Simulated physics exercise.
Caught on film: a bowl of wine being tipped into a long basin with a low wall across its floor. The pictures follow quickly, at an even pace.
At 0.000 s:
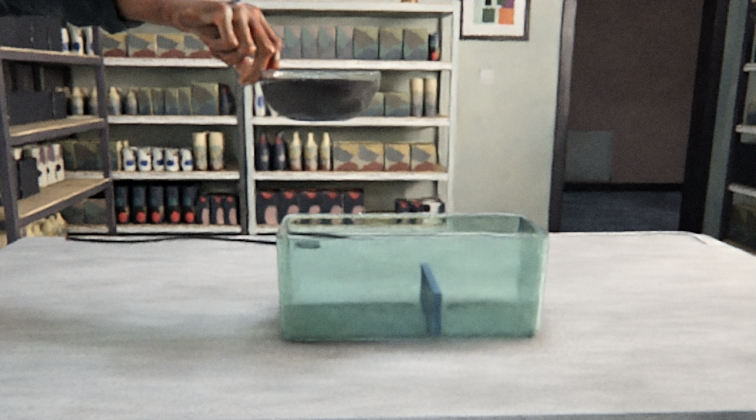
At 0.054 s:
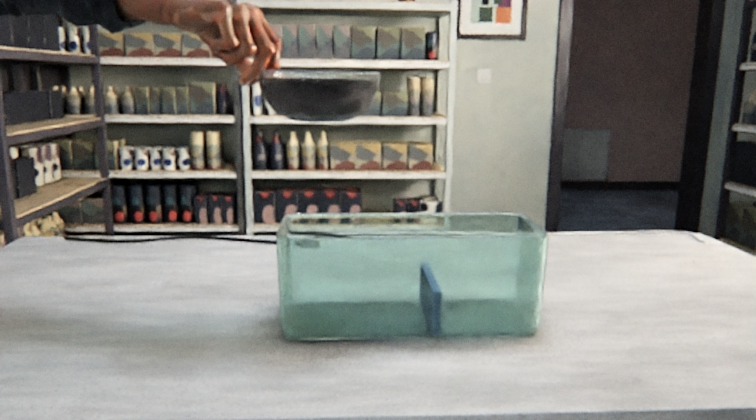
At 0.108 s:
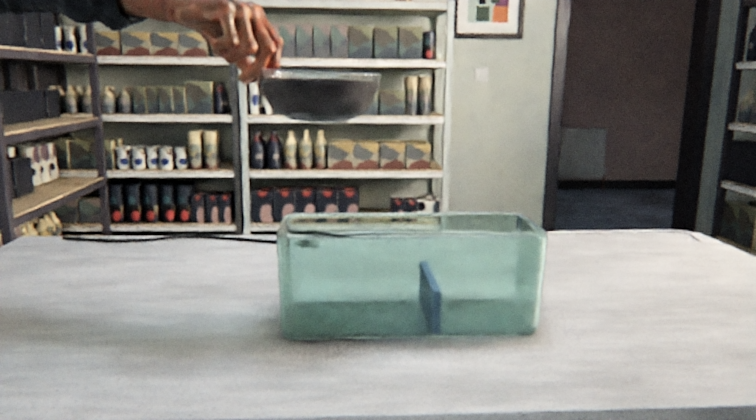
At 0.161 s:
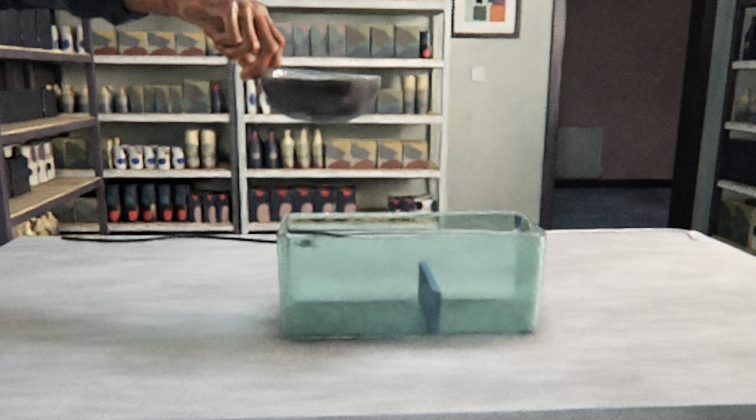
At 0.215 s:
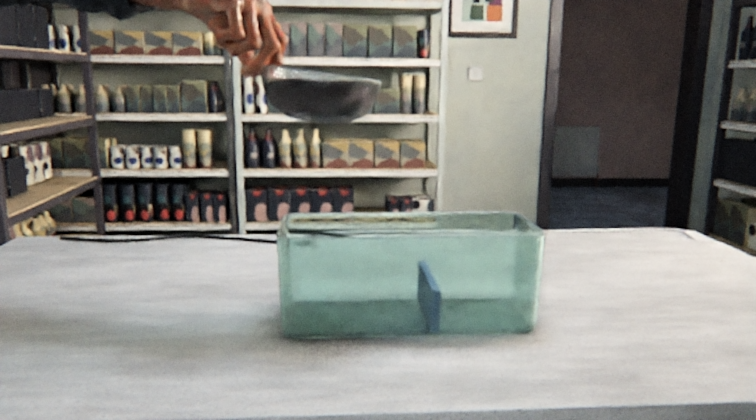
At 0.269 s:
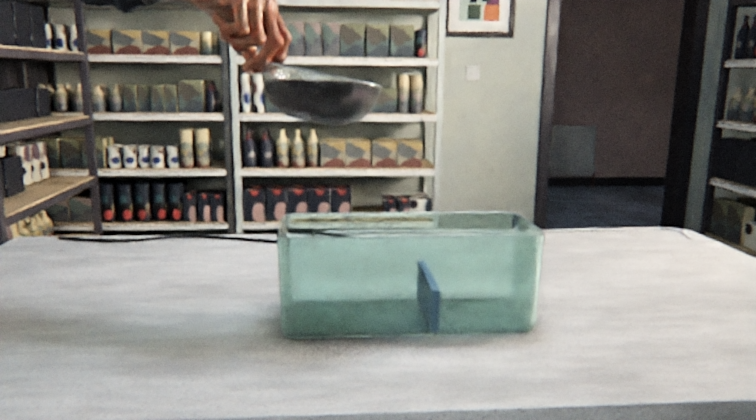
A dark, glassy bowl, held at its left edge by a hand reaching in from the upper left, hangs level at first, then tilts slightly, its right side dipping. Below it, a long, clear greenish basin with a low blue wall across its floor sits on a pale grey table, seen from the front. Shelves of boxes and bottles and a dark doorway stand behind as the view drifts very slightly.
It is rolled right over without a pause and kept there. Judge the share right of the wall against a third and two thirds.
In the end between a third and two thirds is right of the wall.
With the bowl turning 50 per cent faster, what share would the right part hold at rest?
It comes to 40 per cent or so.
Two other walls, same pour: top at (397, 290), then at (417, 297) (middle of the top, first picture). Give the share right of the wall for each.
The first gives 85 %, the second 65 %.
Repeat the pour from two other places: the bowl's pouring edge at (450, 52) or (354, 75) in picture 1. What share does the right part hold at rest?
The first gives 90 %, the second 5 %.
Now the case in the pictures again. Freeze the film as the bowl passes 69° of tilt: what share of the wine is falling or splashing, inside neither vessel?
Near 40 %.
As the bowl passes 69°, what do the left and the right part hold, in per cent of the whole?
Near 10 on the left, 25 on the right.
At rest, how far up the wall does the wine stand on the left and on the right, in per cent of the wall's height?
Some 20 per cent left and 30 right.
A moment on, the bowl is tipped part way and 25 per cent is still to pour, 11 is left of the wall and 24 right of it.
Next, the bowl is tipped right over and 0 per cent is still to pour, 45 is left of the wall and 53 right of it.
Then the bowl is tipped right over and 0 per cent is still to pour, 46 is left of the wall and 53 right of it.
Later the bowl is tipped right over and 0 per cent is still to pour, 46 is left of the wall and 53 right of it.
Finally, 46 per cent lies left of the wall, 53 right of it and 1 outside.
